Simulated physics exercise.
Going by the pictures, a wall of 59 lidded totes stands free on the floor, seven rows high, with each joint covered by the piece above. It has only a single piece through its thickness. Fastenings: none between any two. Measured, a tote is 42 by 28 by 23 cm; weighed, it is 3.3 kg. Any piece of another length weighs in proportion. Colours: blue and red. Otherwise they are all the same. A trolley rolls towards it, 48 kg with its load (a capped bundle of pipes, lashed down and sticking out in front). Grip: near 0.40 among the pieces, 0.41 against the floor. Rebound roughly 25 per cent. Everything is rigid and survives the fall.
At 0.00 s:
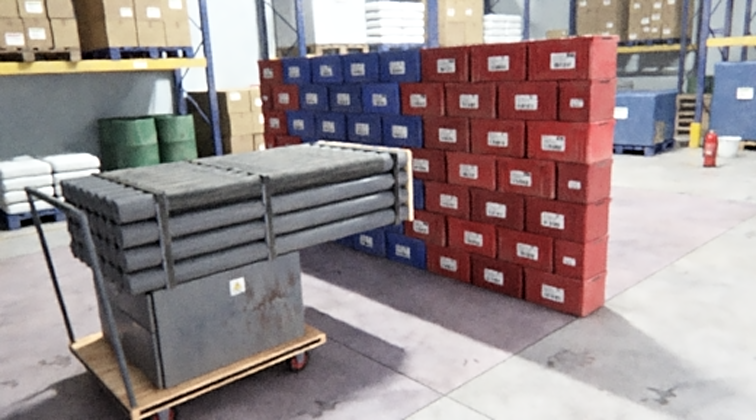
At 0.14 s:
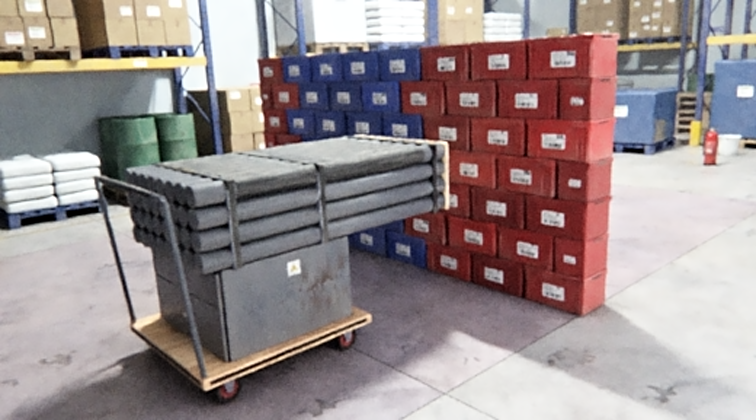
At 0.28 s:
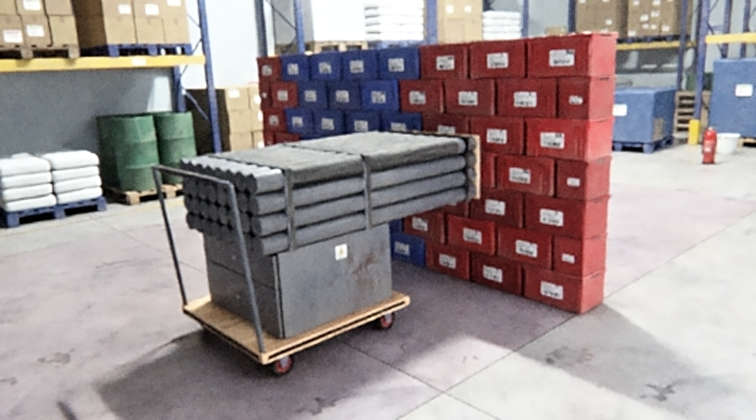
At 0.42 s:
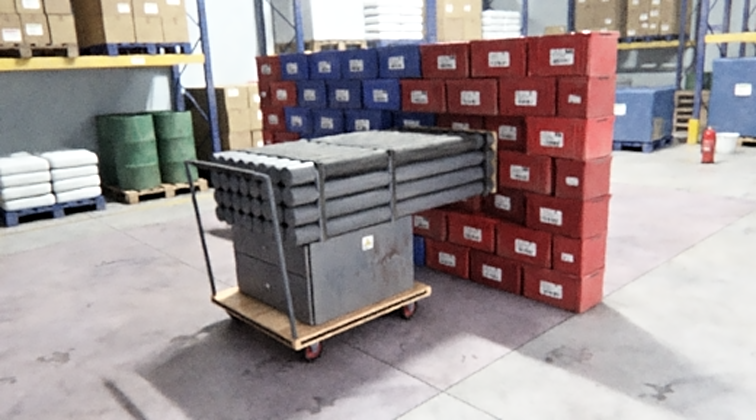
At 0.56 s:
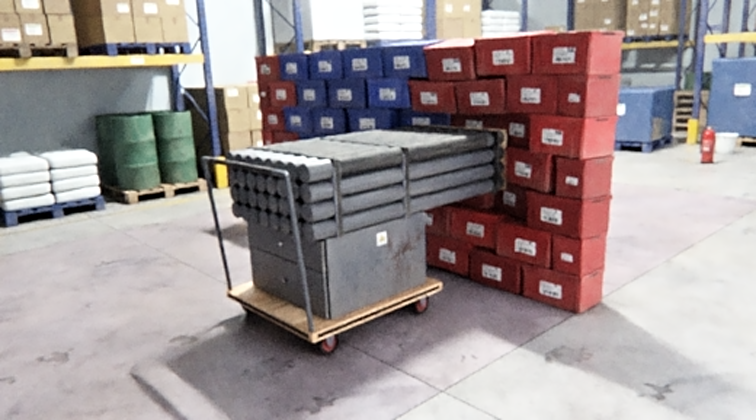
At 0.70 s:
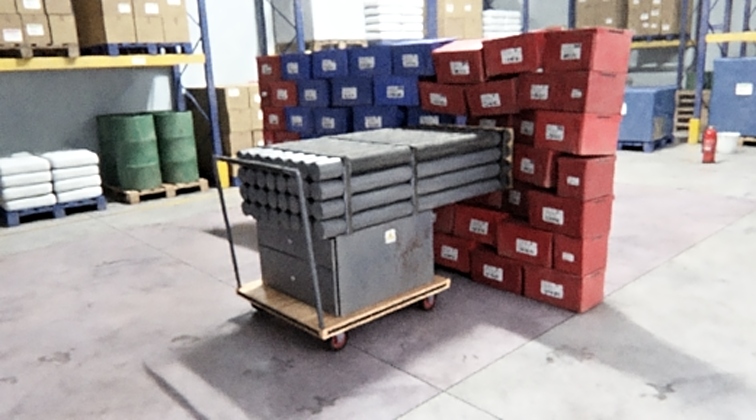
A wall of blue and red totes shifting and leaning as a trolley rolls rightward, pushing a lashed pipe bundle into it.
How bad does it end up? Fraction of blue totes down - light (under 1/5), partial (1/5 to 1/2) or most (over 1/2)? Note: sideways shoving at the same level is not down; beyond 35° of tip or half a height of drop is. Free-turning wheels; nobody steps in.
Partial.
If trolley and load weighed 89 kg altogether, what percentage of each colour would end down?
Down at the end: Red 50 per cent, blue 40 per cent.
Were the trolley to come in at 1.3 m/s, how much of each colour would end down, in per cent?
Red 0%, blue 0%.
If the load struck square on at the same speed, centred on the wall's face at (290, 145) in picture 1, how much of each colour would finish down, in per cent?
Result - red: 30 %; blue: 60 %.
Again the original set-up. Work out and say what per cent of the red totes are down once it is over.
Taking the red group, 50 in a hundred end up down.
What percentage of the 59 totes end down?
It works out at roughly 45 per cent.
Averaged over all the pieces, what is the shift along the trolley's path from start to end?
On average the pieces move some 45 cm.
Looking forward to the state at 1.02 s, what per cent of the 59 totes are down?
5 per cent.
After 1.02 s, load 36 cm past the wall's line, still rolling; none of the 25 blue totes down (4 of 59 in all colours); top blue tote unmoved; top red tote leaning 13°.
After 1.34 s, load 41 cm past the wall's line, still rolling; 9 of the 25 blue totes down (27 of 59 in all colours); top blue tote unmoved; top red tote leaning 46°, 66 cm lower.
After 1.88 s, load 46 cm past the wall's line, stopped; 9 of the 25 blue totes down (27 of 59 in all colours); top blue tote unmoved; top red tote on its side.
At rest (3.3 s), load 46 cm past the wall's line, stopped; 9 of the 25 blue totes down (27 of 59 in all colours); top blue tote unmoved; top red tote leaning 35°, 1.28 m lower. That is 36 per cent. As the last picture would show them, middles, top blue tote near (306, 67), top red tote near (574, 222).
